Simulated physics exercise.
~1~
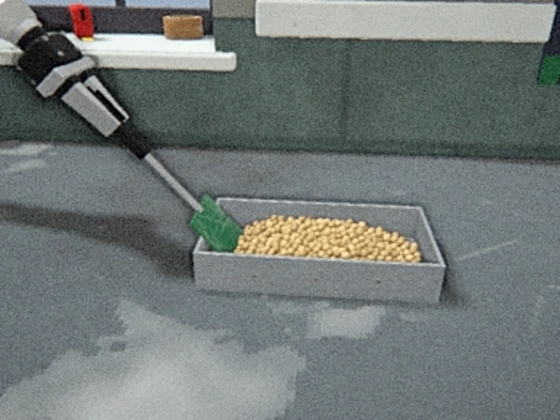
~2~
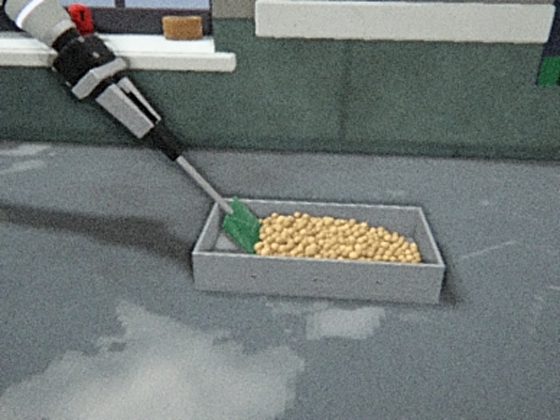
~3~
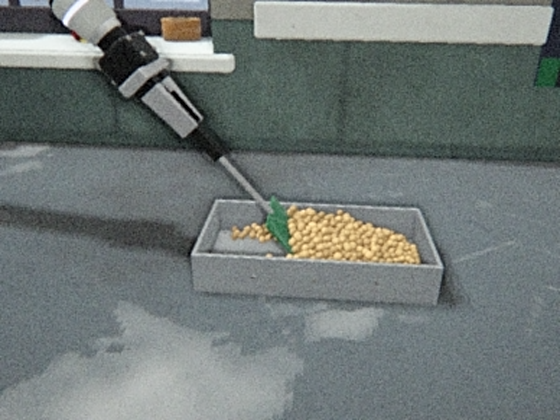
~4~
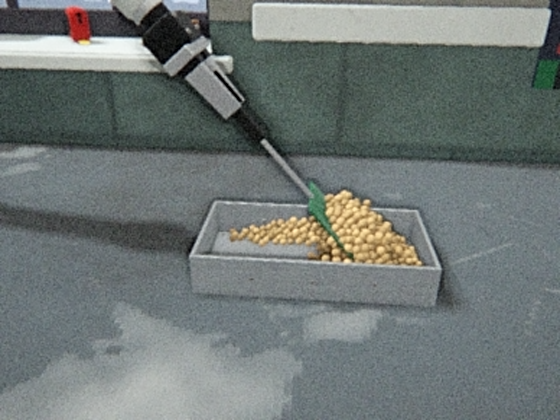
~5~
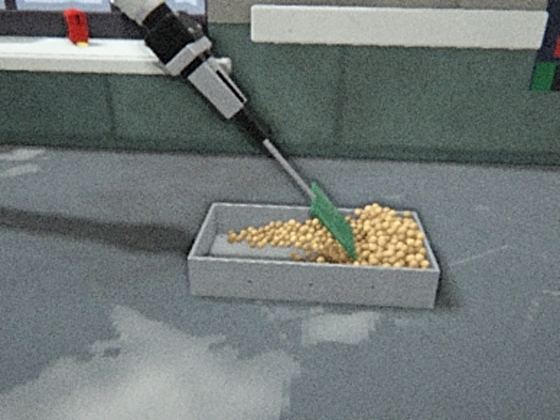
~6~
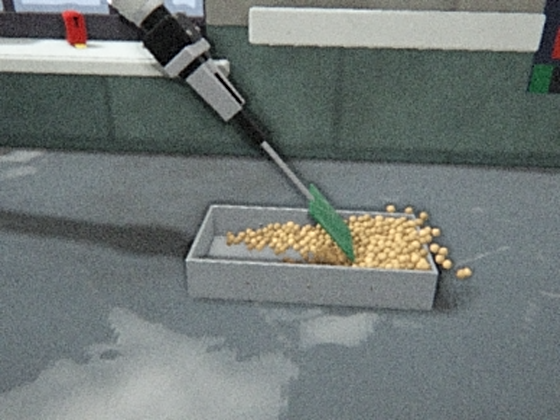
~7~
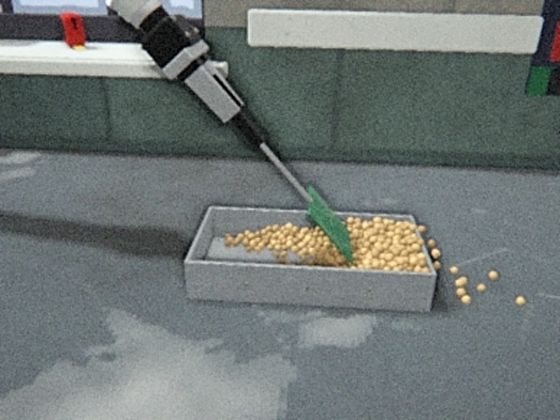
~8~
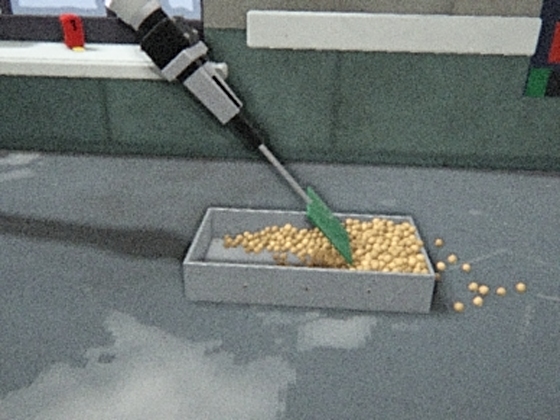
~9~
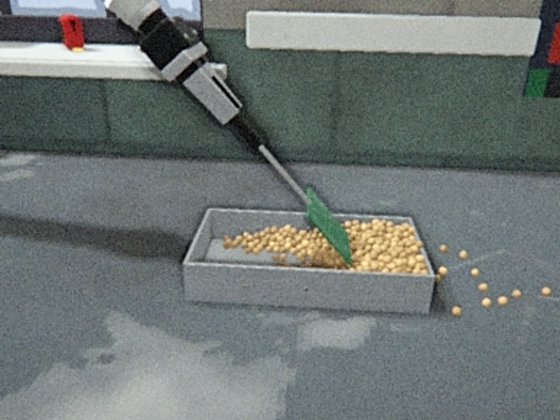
A black and white robot arm reaches down from the upper left, holding a green paddle in a shallow grey tray of tan chickpeas on a worn grey surface, seen from slightly above. Behind stands a dark green wall with white ledges, a small red object at the upper left. The paddle pushes right through the chickpeas, piling them into a steep heap towards the right end while some trail behind it. It stops past the middle, and the heap slumps over the right end. A few chickpeas spill out, roll right and end scattered beside the tray, while most stay inside.
